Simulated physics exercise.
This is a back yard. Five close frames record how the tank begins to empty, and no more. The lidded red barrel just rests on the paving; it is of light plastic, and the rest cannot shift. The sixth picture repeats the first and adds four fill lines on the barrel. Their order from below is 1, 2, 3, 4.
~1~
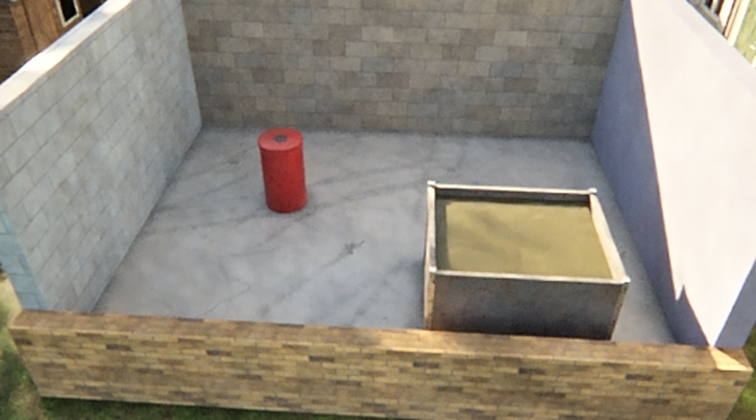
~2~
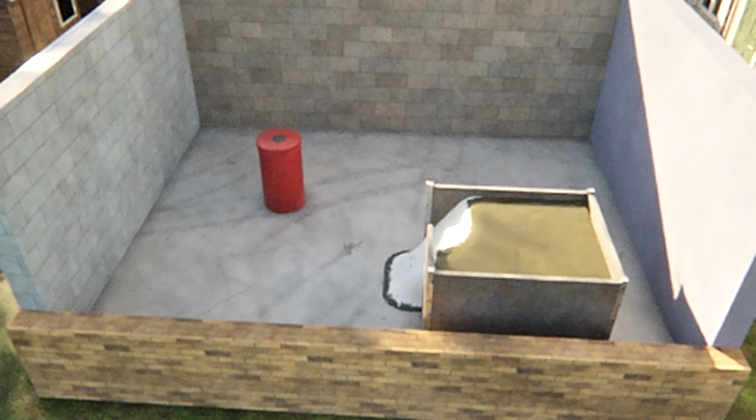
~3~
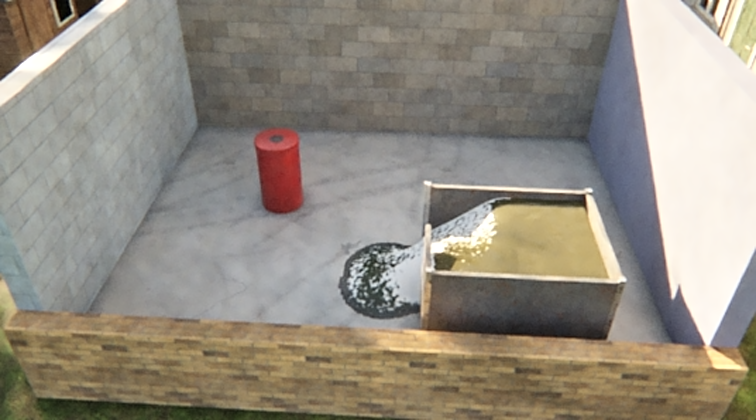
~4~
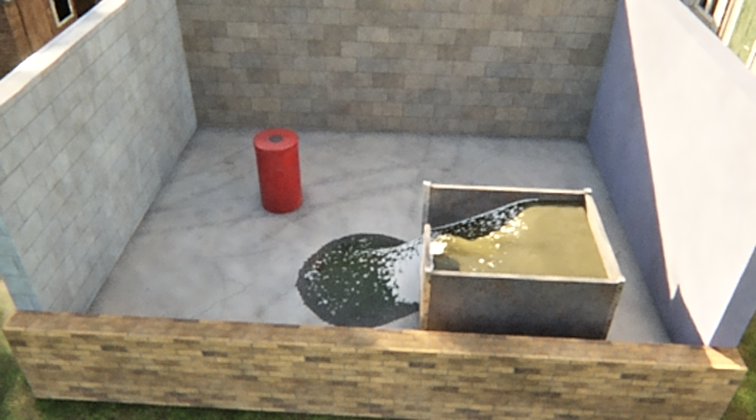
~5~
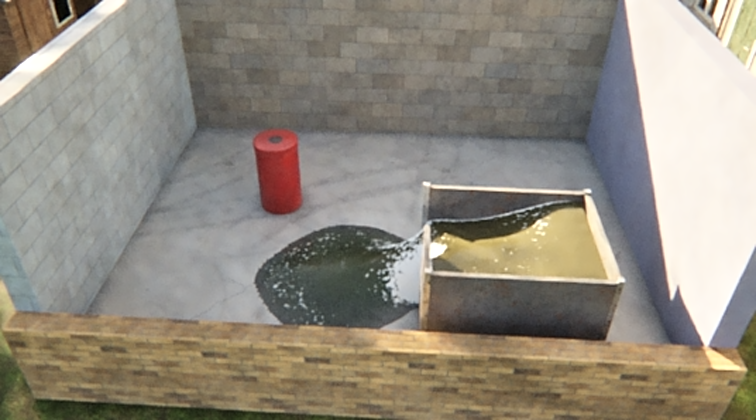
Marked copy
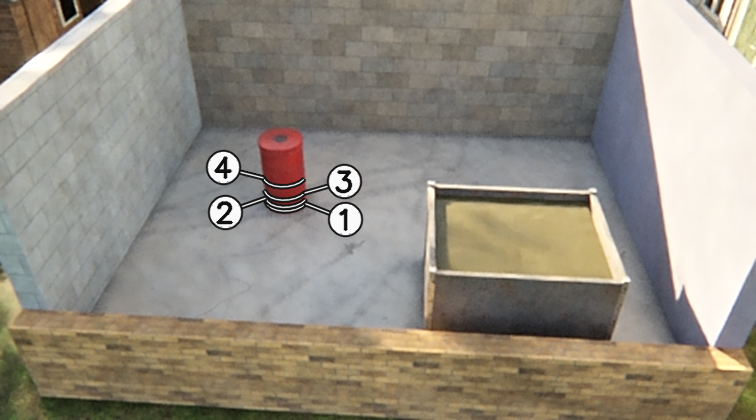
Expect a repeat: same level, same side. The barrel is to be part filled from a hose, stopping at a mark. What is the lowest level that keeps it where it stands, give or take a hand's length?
4 is the one.
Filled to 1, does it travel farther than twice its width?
Yes, clearly.
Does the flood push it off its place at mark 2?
Yes.
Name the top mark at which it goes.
3 it is.
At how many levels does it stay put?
One of the four.
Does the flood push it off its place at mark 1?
Yes.
On the marked copy, 1 at (283, 211); 2 at (282, 207); 3 at (282, 200); 4 at (280, 186); from the bottom up 1, 2, 3, 4.
If 1 is chosen, it is pushed about 4 times its own width away.
If 2 is chosen, it is pushed about 4 times its own width away.
If 3 is chosen, it is pushed about its own width away.
If 4 is chosen, it does not move.
